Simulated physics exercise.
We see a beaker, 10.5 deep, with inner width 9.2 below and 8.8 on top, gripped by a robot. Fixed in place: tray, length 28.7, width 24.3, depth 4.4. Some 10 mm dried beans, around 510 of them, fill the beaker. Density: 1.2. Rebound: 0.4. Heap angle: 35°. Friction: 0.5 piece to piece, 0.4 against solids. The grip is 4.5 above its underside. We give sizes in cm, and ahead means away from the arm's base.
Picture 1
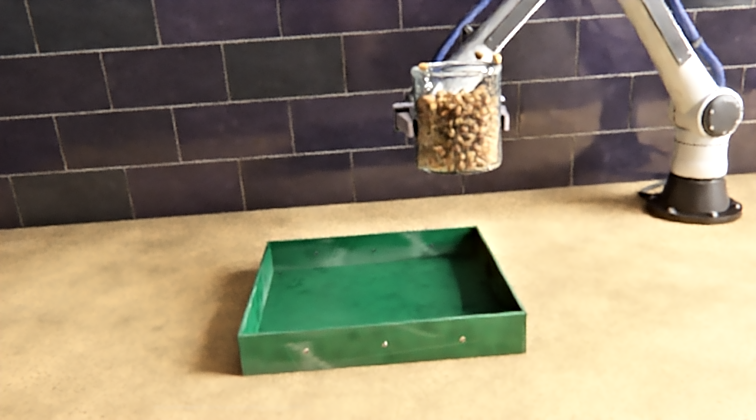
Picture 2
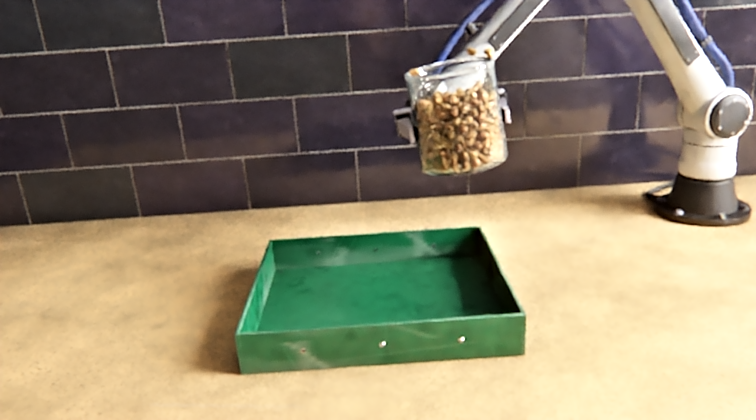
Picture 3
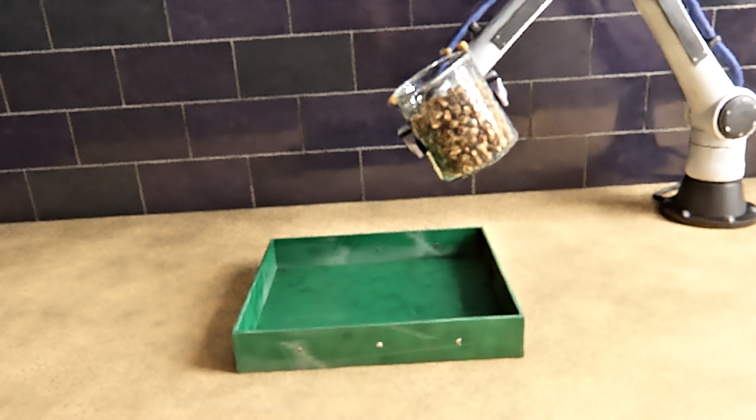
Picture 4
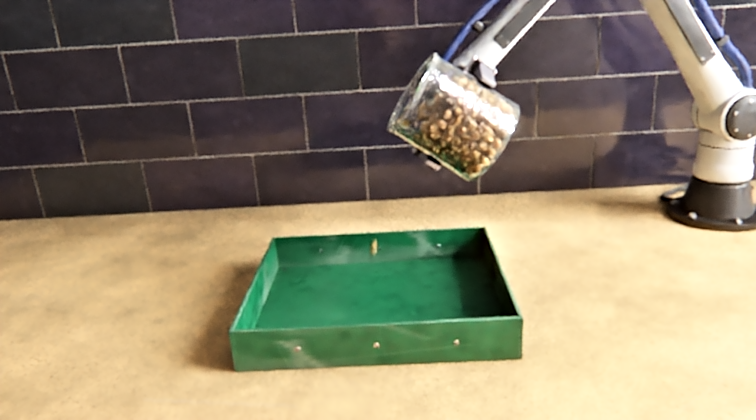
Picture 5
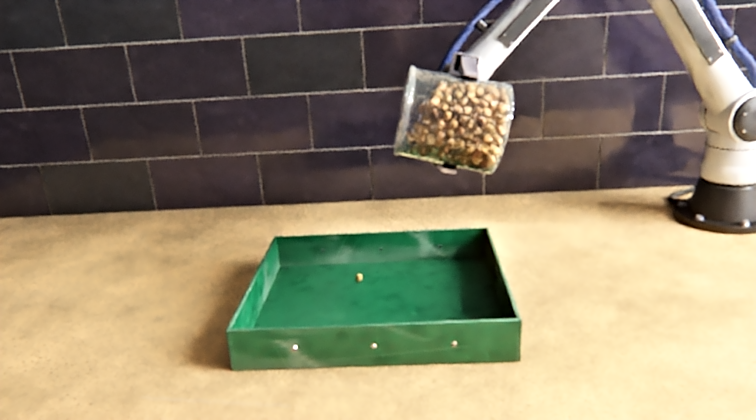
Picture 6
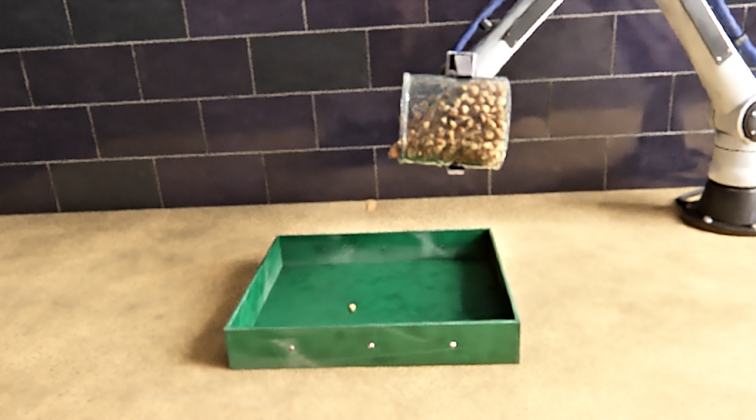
A robot arm tips a clear beaker of small pieces leftward above a green tray.
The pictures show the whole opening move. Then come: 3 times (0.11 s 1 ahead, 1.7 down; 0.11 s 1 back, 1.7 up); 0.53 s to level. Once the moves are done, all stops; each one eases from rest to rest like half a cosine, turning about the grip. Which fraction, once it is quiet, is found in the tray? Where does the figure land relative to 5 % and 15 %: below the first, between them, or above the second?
It lands between 5 and 15 %.
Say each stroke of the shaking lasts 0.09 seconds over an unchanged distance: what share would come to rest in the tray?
In that case some 10 per cent.
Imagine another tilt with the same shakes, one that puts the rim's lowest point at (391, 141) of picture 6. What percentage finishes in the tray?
Roughly 0 percent, give or take.
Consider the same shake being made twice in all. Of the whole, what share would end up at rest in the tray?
My guess is near 10 per cent.
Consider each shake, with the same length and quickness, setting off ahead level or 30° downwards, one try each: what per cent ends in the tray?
Estimates, in order: 35 % then 20 %.
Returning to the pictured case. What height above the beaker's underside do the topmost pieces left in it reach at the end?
Top of the fill: Near 10.0 cm.
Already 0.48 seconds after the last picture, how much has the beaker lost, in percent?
So far around 10 % is out.
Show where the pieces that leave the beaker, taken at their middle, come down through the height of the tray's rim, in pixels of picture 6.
Their middle lies around (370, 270).
Then, 0.48 s after the last picture, tilted 84° forward, highest piece 25 above the table; 467 in the beaker, 30 in the tray, 11 in flight or on a rim.
Then, 0.95 s after the last picture, tilted 35° forward, highest piece 25 above the table; 459 in the beaker, 47 in the tray, 2 in flight or on a rim.
Then, 1.39 s after the last picture, level, highest piece 27 above the table; 459 in the beaker, 49 in the tray.
Then, 2.44 s after the last picture, level, highest piece 27 above the table; 459 in the beaker, 49 in the tray.
Final count, 459 in the beaker, 49 in the tray. That is 10 % in the tray.
